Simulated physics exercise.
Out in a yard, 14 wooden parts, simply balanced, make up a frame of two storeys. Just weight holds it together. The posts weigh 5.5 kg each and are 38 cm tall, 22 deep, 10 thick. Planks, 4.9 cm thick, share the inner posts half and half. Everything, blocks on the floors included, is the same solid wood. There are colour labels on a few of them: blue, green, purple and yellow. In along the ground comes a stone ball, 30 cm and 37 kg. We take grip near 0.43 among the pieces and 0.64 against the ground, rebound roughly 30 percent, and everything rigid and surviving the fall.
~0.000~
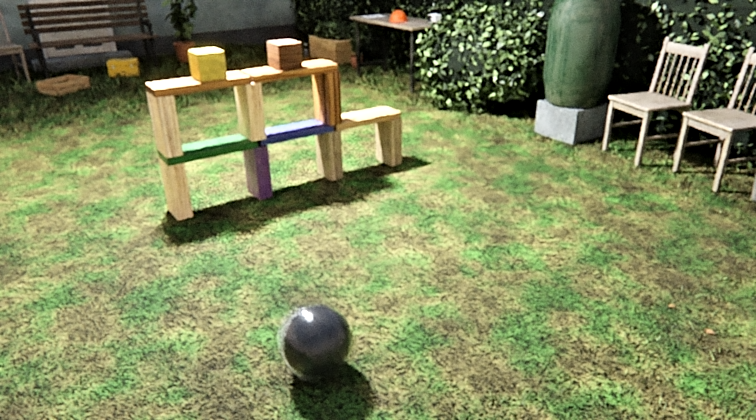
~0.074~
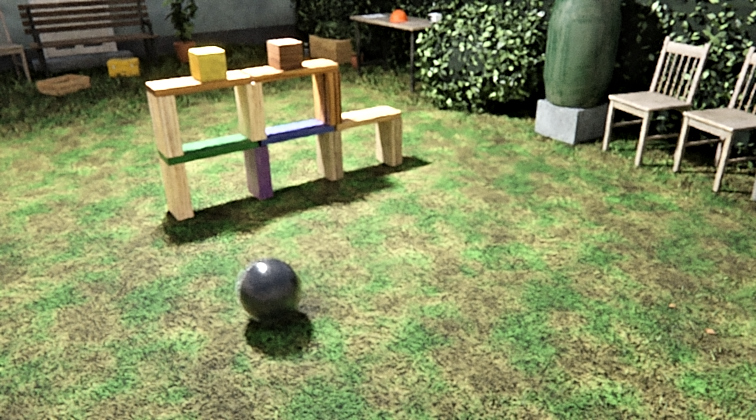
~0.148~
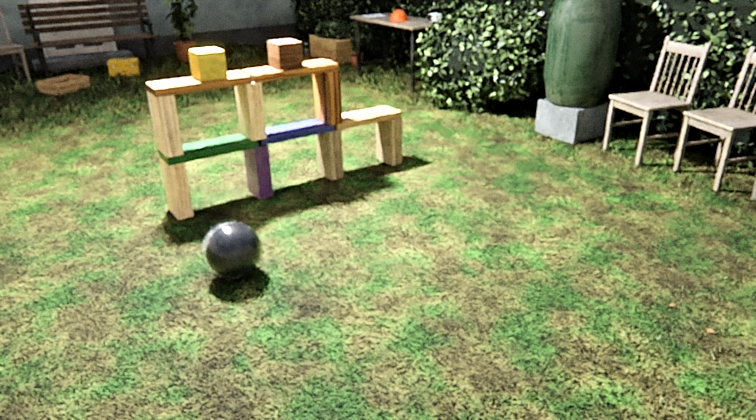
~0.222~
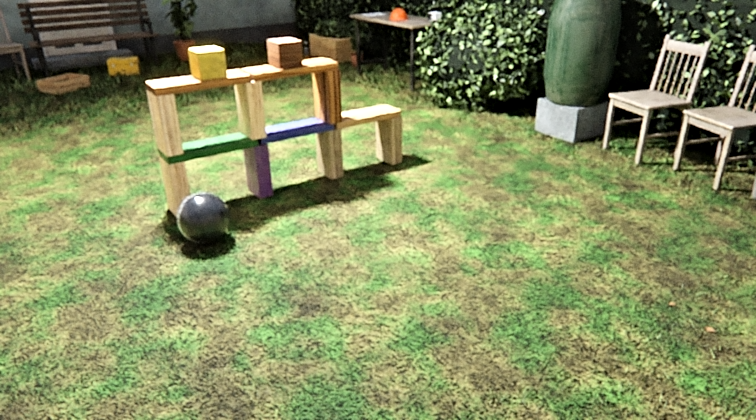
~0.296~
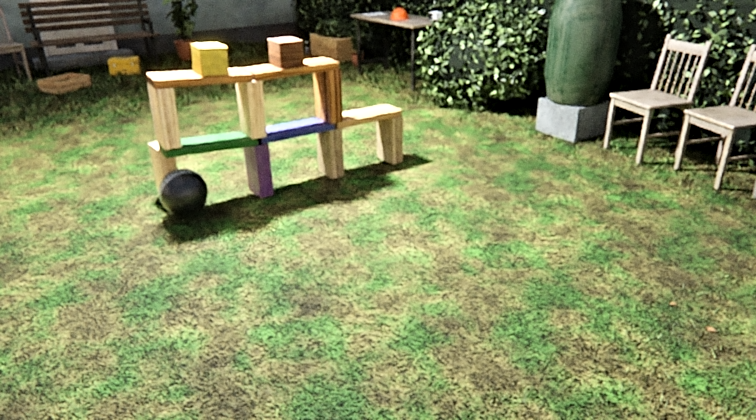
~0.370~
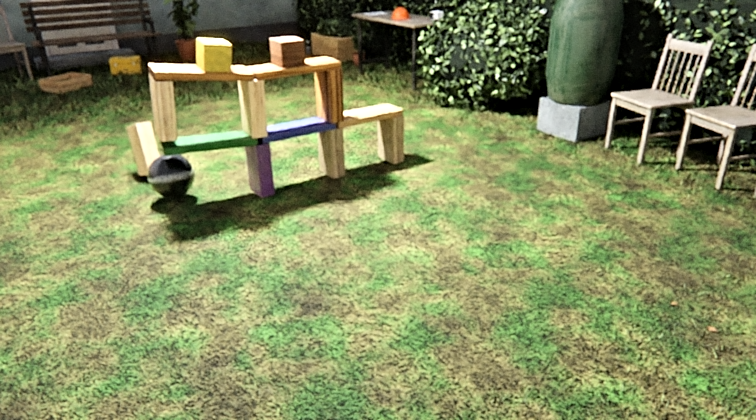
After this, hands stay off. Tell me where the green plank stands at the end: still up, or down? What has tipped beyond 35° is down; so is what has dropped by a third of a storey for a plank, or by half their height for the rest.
At the end the green plank is down.
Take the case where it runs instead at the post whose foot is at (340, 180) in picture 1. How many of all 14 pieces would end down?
With that change, the count would be 7.
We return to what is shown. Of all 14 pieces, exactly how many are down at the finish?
Count: 5.
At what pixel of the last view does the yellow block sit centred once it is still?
Roughly (52, 238).
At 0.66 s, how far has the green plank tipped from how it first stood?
Some 40 degrees.
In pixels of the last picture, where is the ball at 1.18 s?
(88, 88), roughly.
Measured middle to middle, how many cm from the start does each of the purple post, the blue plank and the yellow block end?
The purple one ends 0 cm from its start, the blue one 0 cm and the yellow one 140 cm.
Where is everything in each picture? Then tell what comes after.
In the first picture (we follow the side turned to the camera), ball (316, 341) 1.62 m from contact, 6.2 m/s; green plank (209, 145); blue plank (292, 128); purple post (264, 174); no piece has moved.
Ball (270, 290) 1.16 m from contact, 6.2 m/s; green plank (209, 145), in the second picture.
Ball (233, 250) 70 cm from contact, 6.2 m/s; green plank (209, 145), in the third picture.
Ball (204, 218) 24 cm from contact, 6.2 m/s; green plank (209, 144), in the fourth picture.
Ball (184, 192) after contact, 4.1 m/s; green plank (209, 140) tipped 3°; yellow block (214, 62) tipped 4°; steepest lean 4°, the plank at (206, 81); 5 stirred so far, in the fifth picture.
Ball (172, 176) after contact, 4.1 m/s; green plank (209, 139) displaced 46 mm; yellow block (218, 59) tipped 8°; purple post (266, 171); steepest lean 17°, the post at (138, 151); 5 stirred so far, in the sixth picture.
Around 0.66 s, ball still moving; 5 of the 14 pieces down; green plank tipped 41°, 18 cm lower; yellow block tipped 39°, 10 cm lower.
Around 1.18 s, ball still moving; 5 of the 14 pieces down; green plank tipped 40°, 19 cm lower; yellow block on its side.
Finally (2.5 s), ball rolling away; 5 of the 14 pieces down; green plank tipped 39°, 20 cm lower; yellow block on its side; purple post displaced 26 mm. Seen by the last camera, middles, green plank near (215, 166), yellow block near (52, 238).
